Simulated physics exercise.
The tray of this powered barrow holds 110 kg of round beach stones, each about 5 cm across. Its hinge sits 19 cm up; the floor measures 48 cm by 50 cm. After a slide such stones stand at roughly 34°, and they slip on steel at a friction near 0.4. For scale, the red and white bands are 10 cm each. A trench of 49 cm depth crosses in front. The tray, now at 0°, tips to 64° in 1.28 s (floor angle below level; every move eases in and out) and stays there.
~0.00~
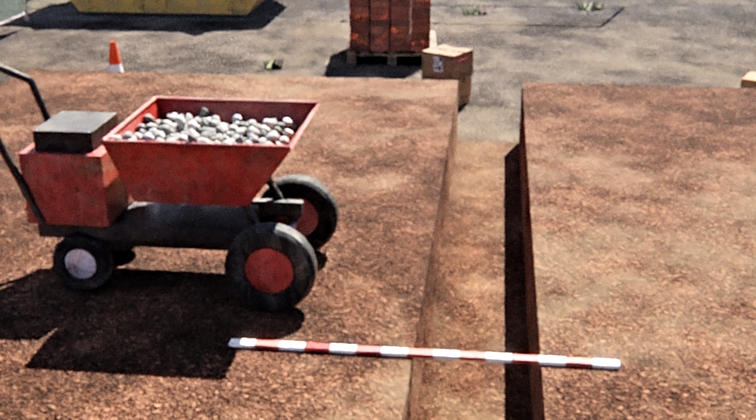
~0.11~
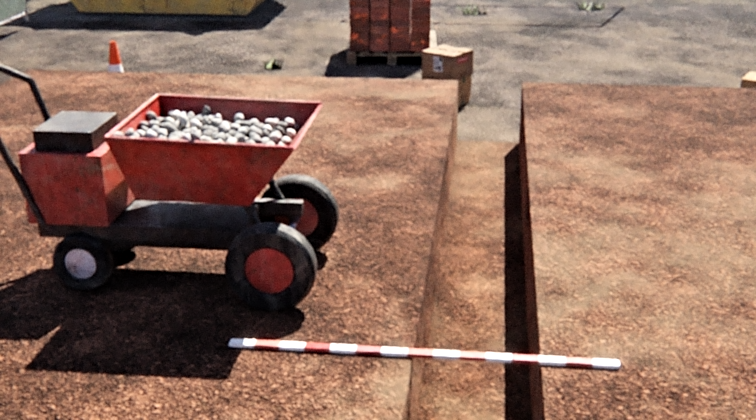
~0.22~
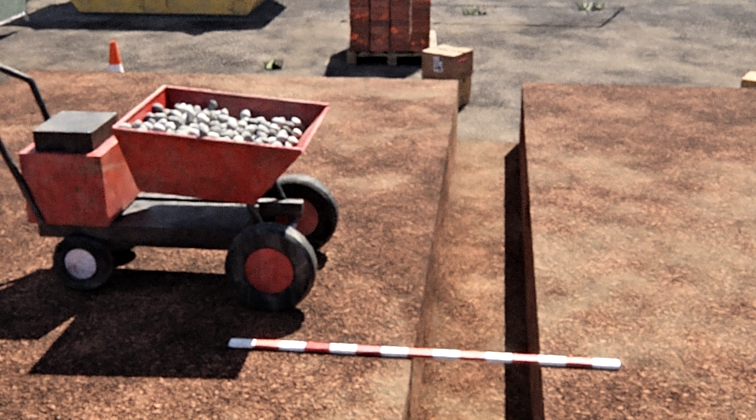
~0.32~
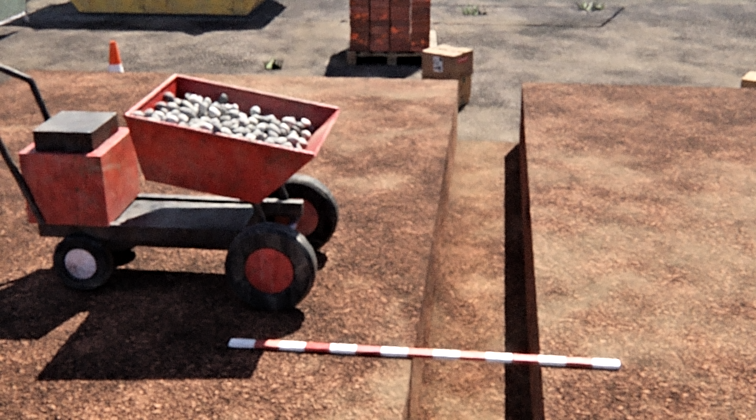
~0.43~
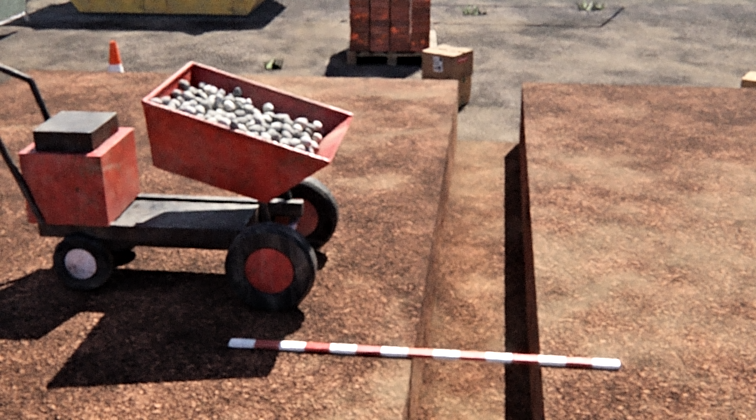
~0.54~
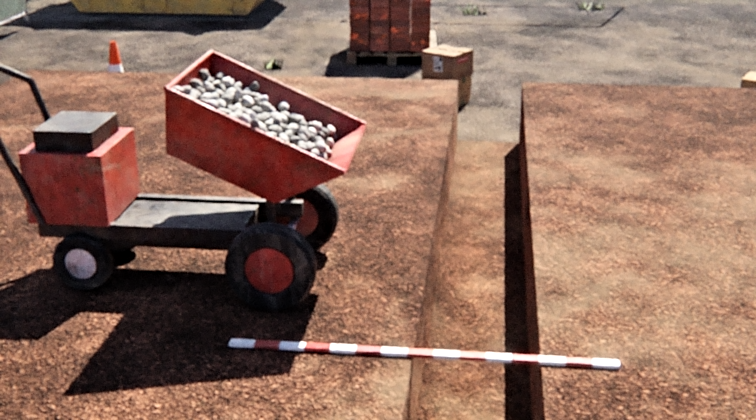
The red tray of grey stones tilts steadily down to the right on the parked barrow.
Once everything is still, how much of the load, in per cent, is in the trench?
Roughly 100 per cent ends in the trench.
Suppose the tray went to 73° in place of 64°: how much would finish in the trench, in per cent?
In that case some 100 per cent.
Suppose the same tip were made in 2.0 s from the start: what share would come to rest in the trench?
In that case some 100 per cent.
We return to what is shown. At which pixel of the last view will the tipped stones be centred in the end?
Their middle is at about (477, 372).
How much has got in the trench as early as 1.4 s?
About 40 per cent by then.
After 1.0 s the floor is at 54°; 100 % in the tray; the foremost stones are at (391, 192).
After 1.4 s the floor is at 64°; 60 % in the tray, 2 % short of the trench, 38 % in the trench; the foremost stones are at (518, 374).
After 1.7 s the floor is at 64°; 31 % in the tray, 3 % short of the trench, 66 % in the trench; the foremost stones are at (526, 368).
After 3.7 s the floor is at 64°; 0 % in the tray, 100 % in the trench; the foremost stones are at (526, 358).
